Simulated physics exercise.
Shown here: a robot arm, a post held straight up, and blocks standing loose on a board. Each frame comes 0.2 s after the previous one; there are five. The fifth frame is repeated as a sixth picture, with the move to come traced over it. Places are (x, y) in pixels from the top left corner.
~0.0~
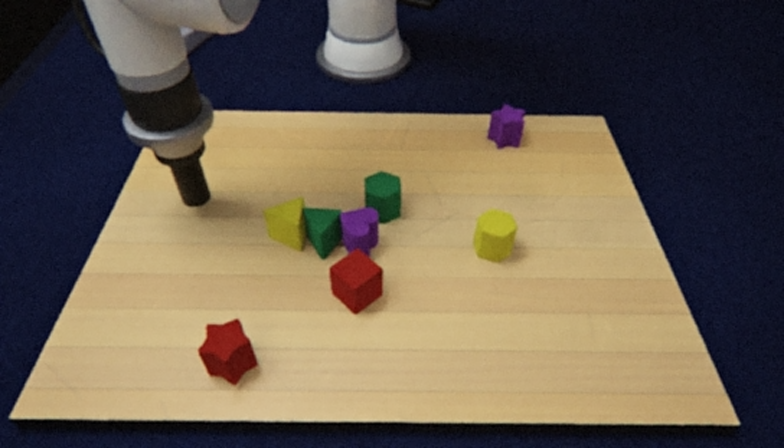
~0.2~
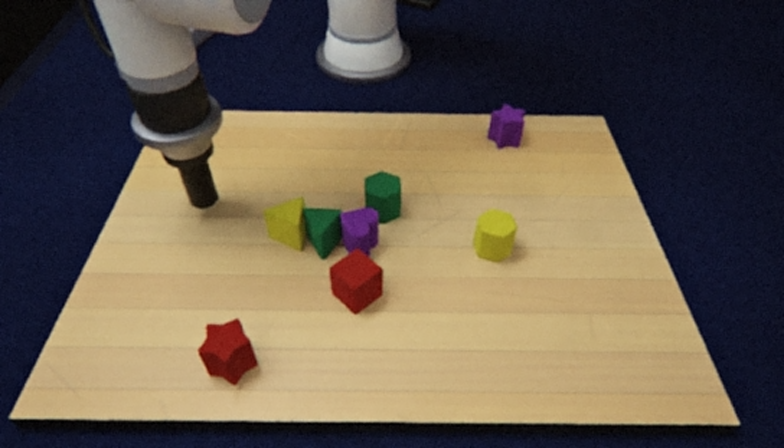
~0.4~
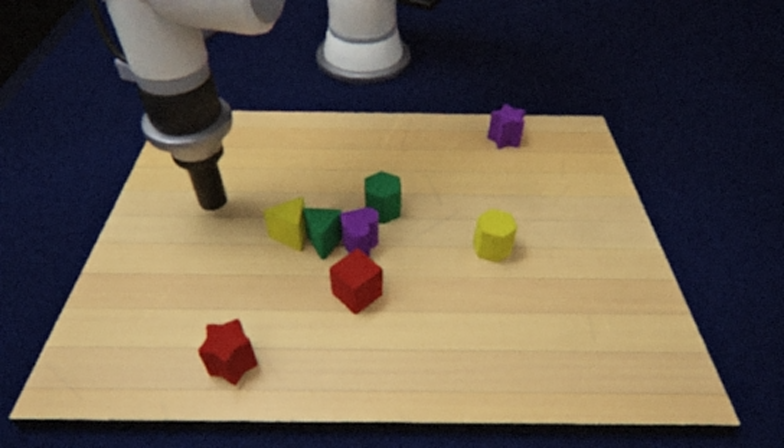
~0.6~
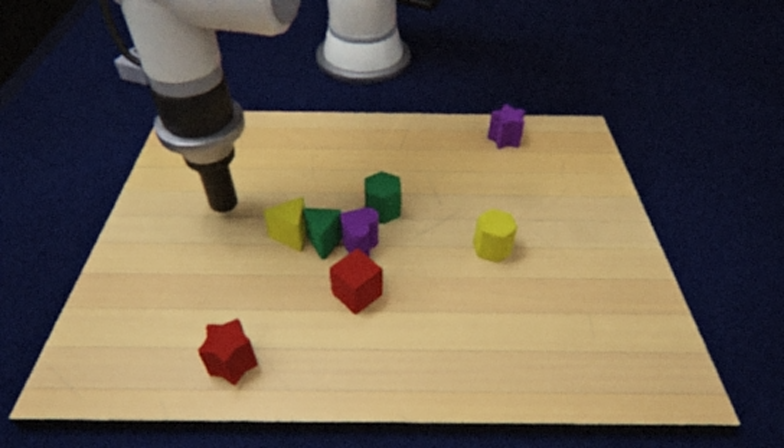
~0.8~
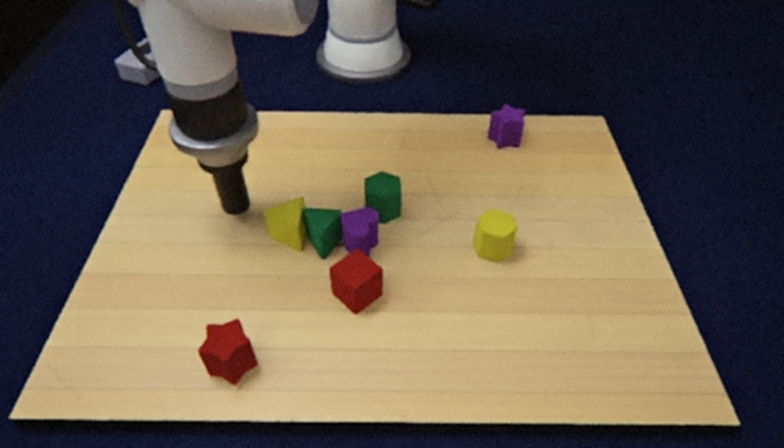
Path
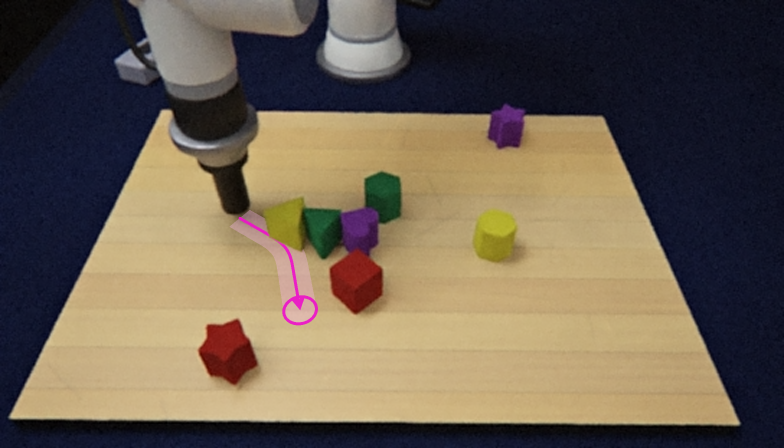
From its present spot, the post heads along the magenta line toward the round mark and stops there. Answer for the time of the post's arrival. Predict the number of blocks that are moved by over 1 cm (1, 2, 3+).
I'd say two blocks get moved.
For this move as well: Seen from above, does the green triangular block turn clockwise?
No, that is not what happens.
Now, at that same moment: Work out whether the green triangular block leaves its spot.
The answer is that it is displaced.
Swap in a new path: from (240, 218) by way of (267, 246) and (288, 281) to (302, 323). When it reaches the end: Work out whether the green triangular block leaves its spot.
It gets moved.
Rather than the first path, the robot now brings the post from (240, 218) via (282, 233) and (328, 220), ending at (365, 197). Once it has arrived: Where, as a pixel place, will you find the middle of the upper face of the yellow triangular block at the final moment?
Its top middle: (321, 222).
The drawn path runs from (240, 218) via (274, 238) and (293, 269), ending at (300, 310).
The first path, step by step. One third of the way, post at (272, 226); yellow triangular block at (296, 216), turned 35° anticlockwise; green triangular block at (326, 216).
Two thirds of the way, post at (291, 257); yellow triangular block at (316, 232), turned 80° anticlockwise; green triangular block at (337, 214), turned 30° anticlockwise; purple heart at (365, 220), turned 20° clockwise.
At the end, post at (298, 298); yellow triangular block at (316, 232), turned 80° anticlockwise; green triangular block at (337, 214), turned 30° anticlockwise; red square block not moved; purple heart at (365, 220), turned 20° clockwise.
